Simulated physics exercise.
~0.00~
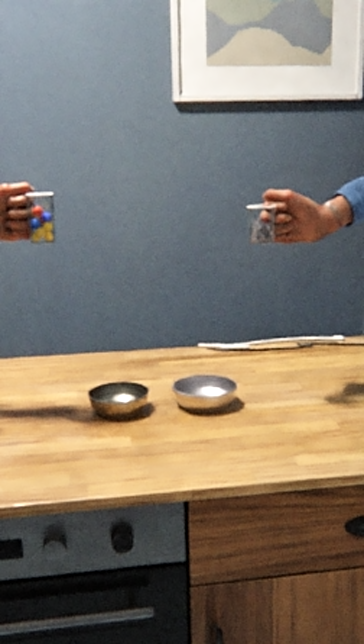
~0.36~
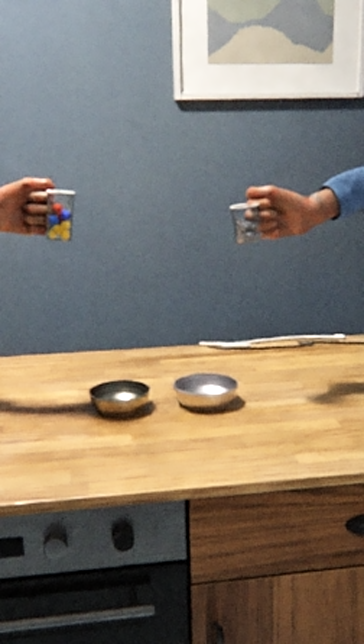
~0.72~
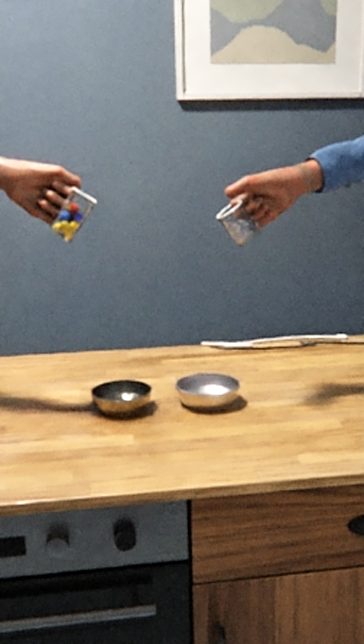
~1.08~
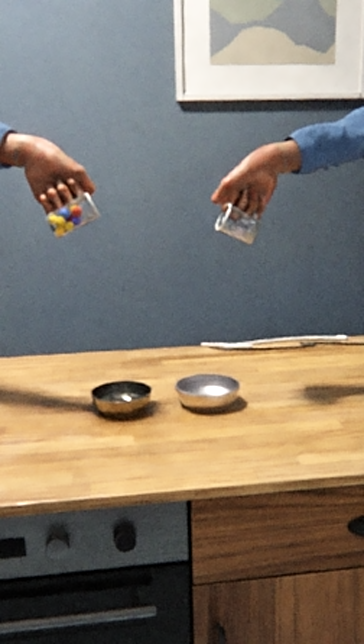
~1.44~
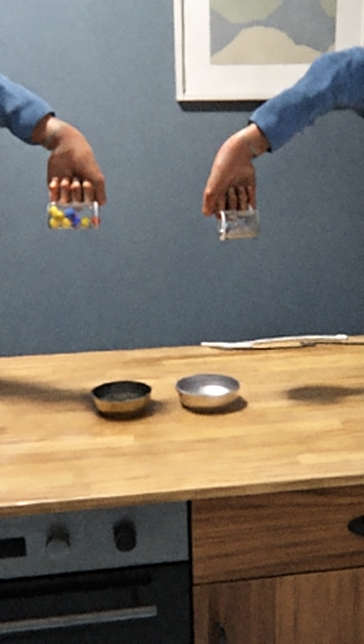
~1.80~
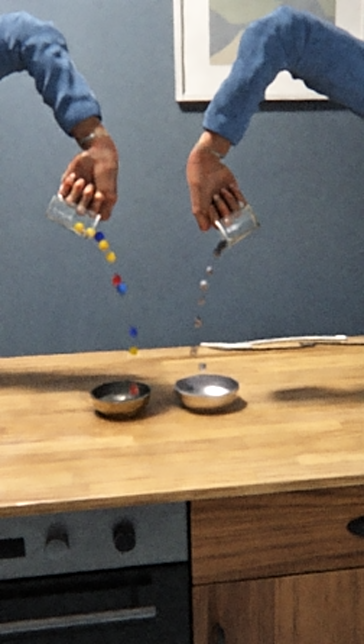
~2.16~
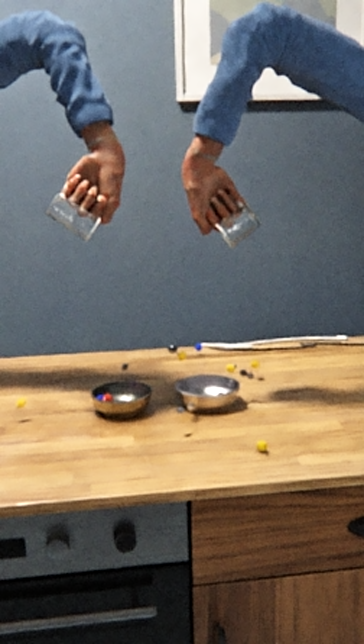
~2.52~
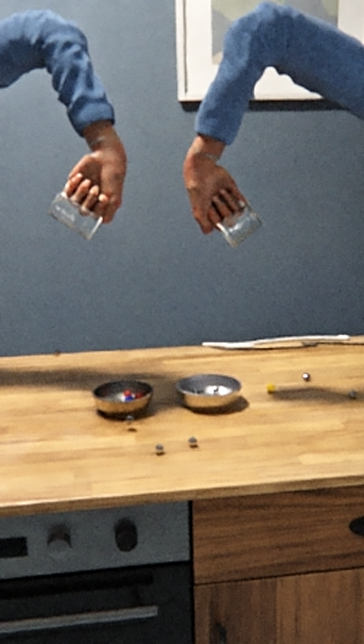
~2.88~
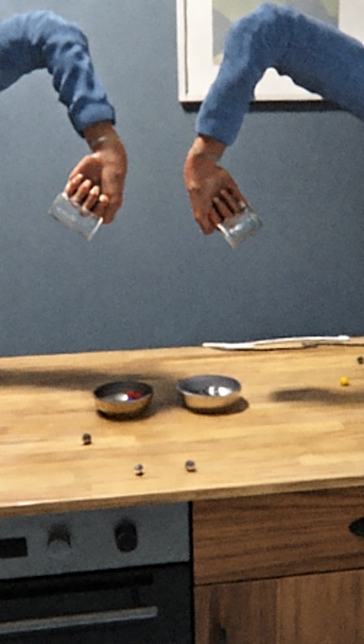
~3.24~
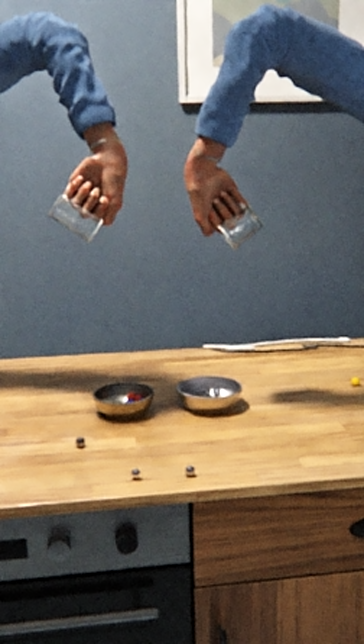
Two hands hold small clear cups above a wooden kitchen counter, seen from the front in a slightly swaying view, with a blue-grey wall and a framed print behind. The left cup holds red, blue and yellow pieces, the right one greyish pieces, and two small metal bowls sit below. The hands move inward and tip the cups until both loads spill out in streams. Some pieces land in the bowls while others bounce and scatter across the counter. At the end the emptied cups stay tipped overhead, with pieces in both bowls and several lying outside them.
